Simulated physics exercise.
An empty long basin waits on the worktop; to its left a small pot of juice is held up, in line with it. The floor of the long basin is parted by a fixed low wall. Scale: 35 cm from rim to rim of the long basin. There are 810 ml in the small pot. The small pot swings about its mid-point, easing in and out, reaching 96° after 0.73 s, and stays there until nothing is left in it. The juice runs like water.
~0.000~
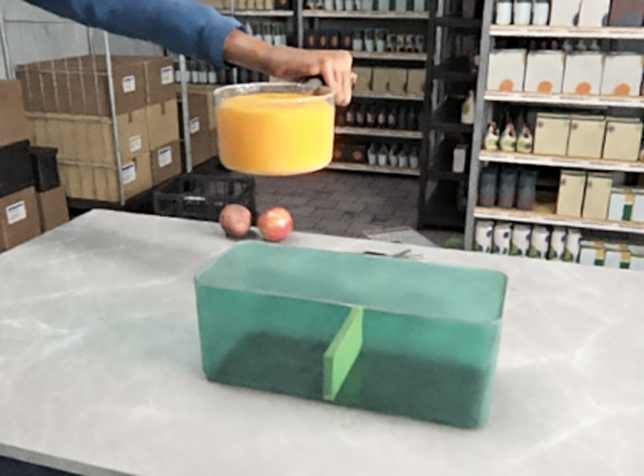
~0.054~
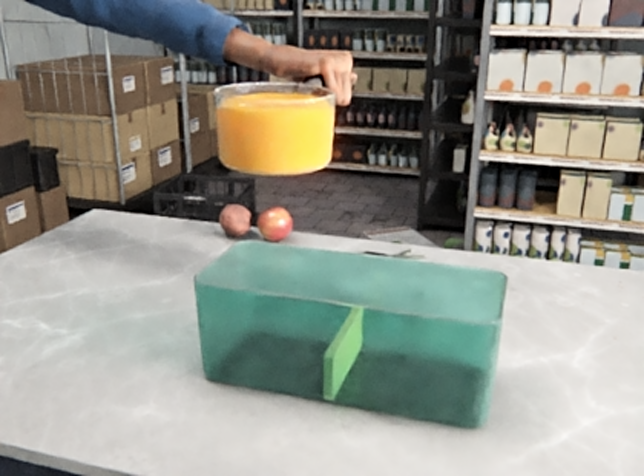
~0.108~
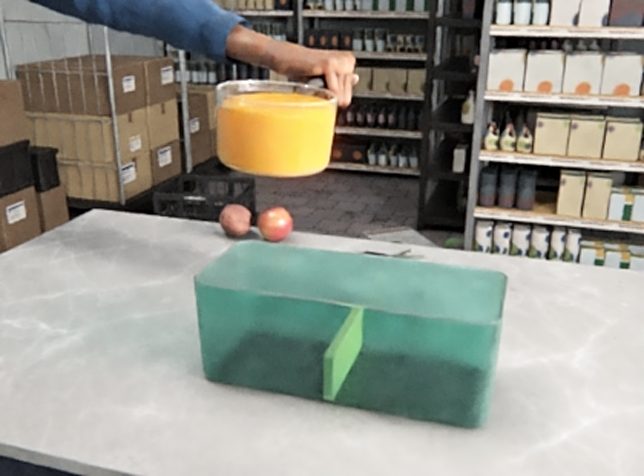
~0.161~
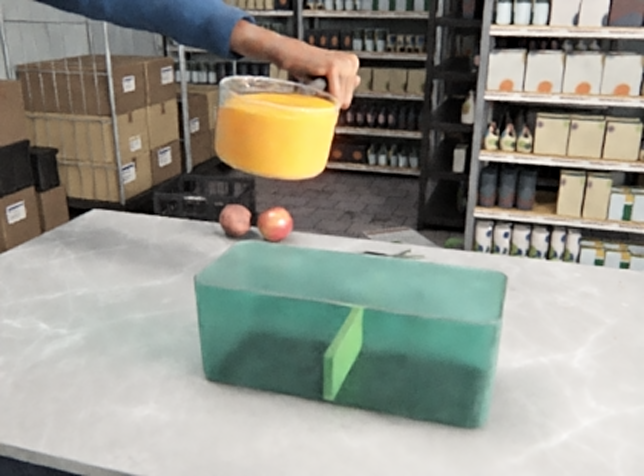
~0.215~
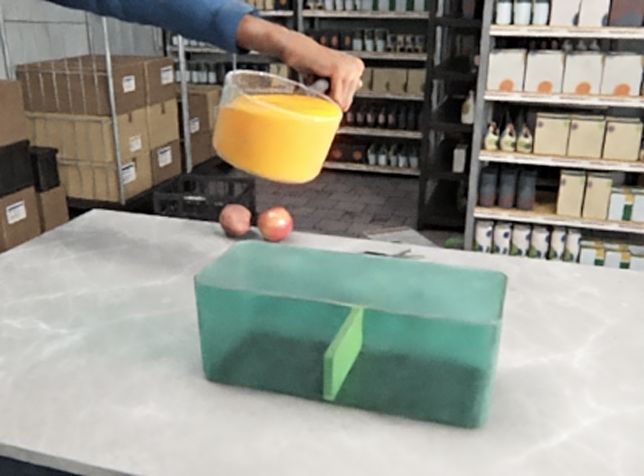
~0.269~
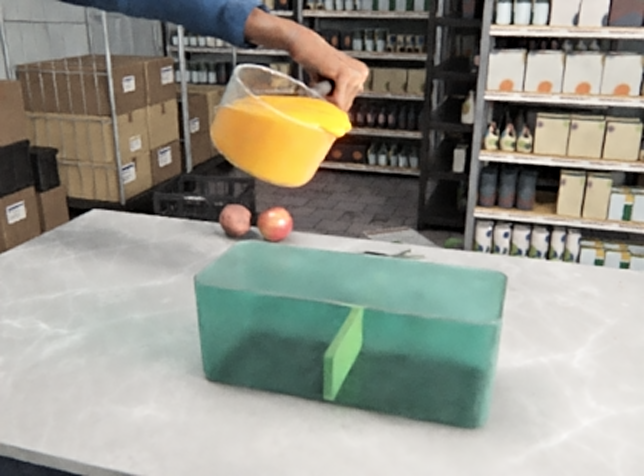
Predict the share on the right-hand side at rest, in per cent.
About 94 per cent.
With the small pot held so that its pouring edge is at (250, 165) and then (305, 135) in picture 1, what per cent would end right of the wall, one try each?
In turn about 5 and 70 per cent.
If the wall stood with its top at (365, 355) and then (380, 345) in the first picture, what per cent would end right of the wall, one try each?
In turn about 80 and 65 per cent.
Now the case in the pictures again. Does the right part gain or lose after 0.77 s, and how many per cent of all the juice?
It goes up by about 20.
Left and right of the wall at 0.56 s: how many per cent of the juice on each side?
Some 0 per cent left and 16 right.
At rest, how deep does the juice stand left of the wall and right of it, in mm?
Left about 2 mm, right about 32 mm.
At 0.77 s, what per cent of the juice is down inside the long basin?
Some 76 per cent.
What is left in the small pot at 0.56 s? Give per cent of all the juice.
About 44 per cent.
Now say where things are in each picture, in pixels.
In the first picture, it leans 0°; its right rim is at (331, 96); the juice meets the walls at (225, 99) and (329, 105); the long basin's rim runs from (216, 261) to (505, 298); the wall's top is at (345, 331).
In the second picture, it leans 1°; its right rim is at (331, 98); the juice meets the walls at (226, 99) and (331, 106).
In the third picture, it leans 5°; its right rim is at (333, 102); the juice meets the walls at (227, 99) and (332, 107).
In the fourth picture, it leans 11°; its right rim is at (336, 109); the juice meets the walls at (228, 98) and (335, 109).
In the fifth picture, it leans 19°; its right rim is at (338, 119); the juice meets the walls at (228, 102) and (338, 111).
In the sixth picture, it leans 29°; its right rim is at (339, 130); the juice meets the walls at (228, 102) and (340, 121); 3 per cent is over the edge.
After 0.56 s the tilt is 83° and 43 per cent is still to pour, 0 is left of the wall and 16 right of it.
After 0.77 s the tilt is 96° and 12 per cent is still to pour, 1 is left of the wall and 74 right of it.
After 0.99 s the tilt is 96° and 3 per cent is still to pour, 3 is left of the wall and 89 right of it.
After 1.23 s the tilt is 96° and 1 per cent is still to pour, 4 is left of the wall and 94 right of it.
In the end 5 per cent lies left of the wall, 94 right of it and 1 outside.
